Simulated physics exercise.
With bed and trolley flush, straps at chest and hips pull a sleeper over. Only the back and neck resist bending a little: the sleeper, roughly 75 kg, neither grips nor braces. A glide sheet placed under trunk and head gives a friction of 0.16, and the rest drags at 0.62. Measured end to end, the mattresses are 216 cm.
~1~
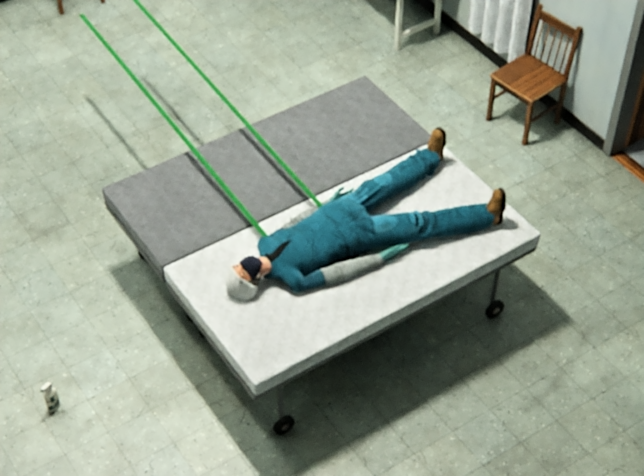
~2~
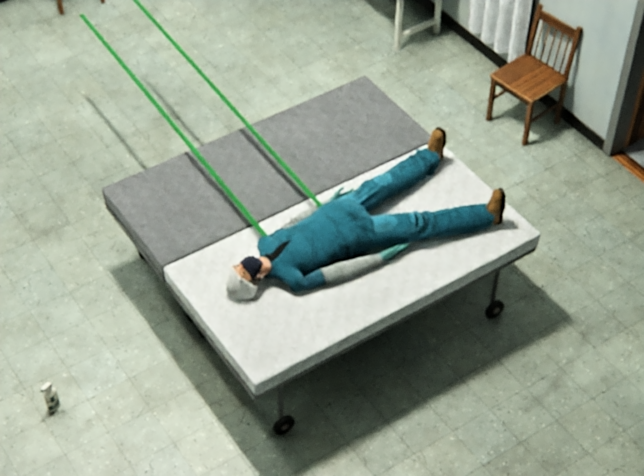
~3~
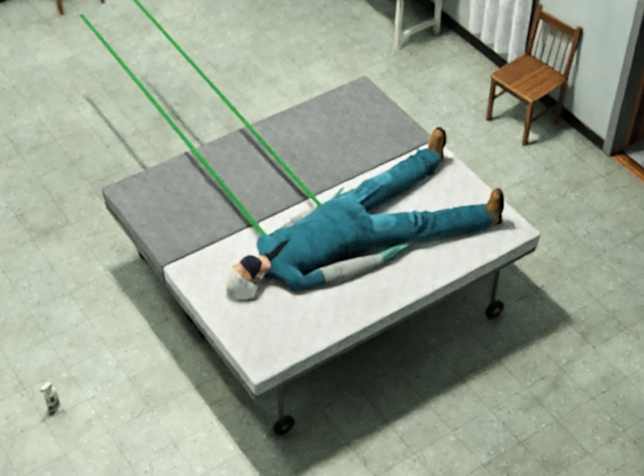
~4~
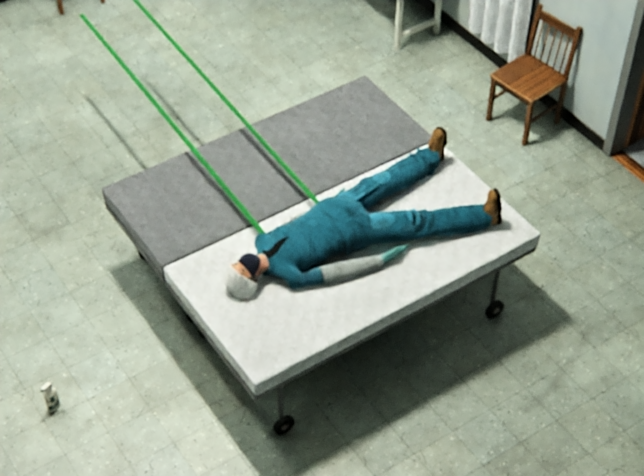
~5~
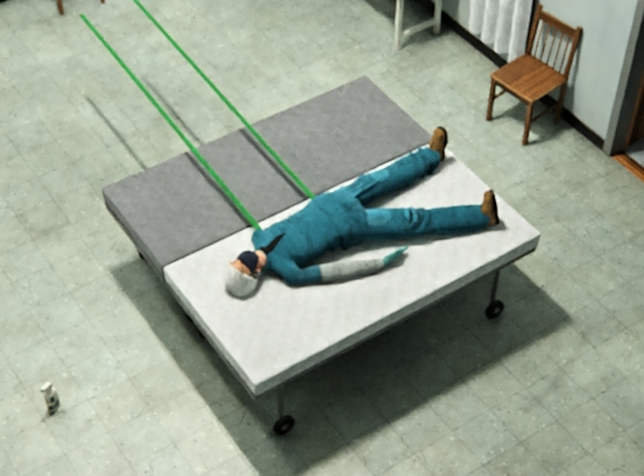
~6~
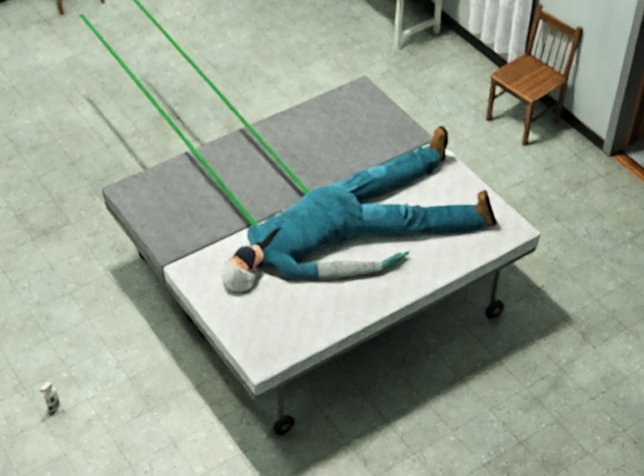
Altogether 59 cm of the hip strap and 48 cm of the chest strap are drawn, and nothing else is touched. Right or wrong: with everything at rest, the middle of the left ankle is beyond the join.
Wrong.
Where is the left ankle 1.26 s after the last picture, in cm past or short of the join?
It is roughly 8 cm short of the mark.
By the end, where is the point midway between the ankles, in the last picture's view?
(428, 182).
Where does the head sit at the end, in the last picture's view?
Near (216, 237).
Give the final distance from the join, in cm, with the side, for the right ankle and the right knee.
Shortfall: Right ankle 64 cm, right knee 28 cm.
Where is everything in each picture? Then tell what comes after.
Left ankle (430, 157), right hand (391, 255); pull at the hips 0 cm, in the first picture.
Left ankle (430, 157), right hand (391, 255); pull at the hips 0 cm, in the second picture.
Left ankle (430, 157), right hand (391, 255); pull at the hips 2 cm, in the third picture.
Left ankle (431, 157), right hand (391, 256); pull at the hips 5 cm, in the fourth picture.
Left ankle (431, 156), right hand (392, 259); pull at the hips 9 cm, in the fifth picture.
Left ankle (432, 156), right hand (392, 263); pull at the hips 16 cm, in the sixth picture.
Then, 0.26 s after the last picture the left ankle is 17 cm short of the join, near (431, 156) in the last picture's view.
Then, 0.76 s after the last picture the left ankle is 14 cm short of the join, near (422, 157) in the last picture's view; the right hand 76 cm short of the join.
Then, 1.26 s after the last picture the left ankle is 9 cm short of the join, near (417, 154) in the last picture's view.
At rest, head stops short of the join; left hand crosses the join; right hand stops short of the join; left ankle stops short of the join; right ankle stops short of the join; right knee stops short of the join.
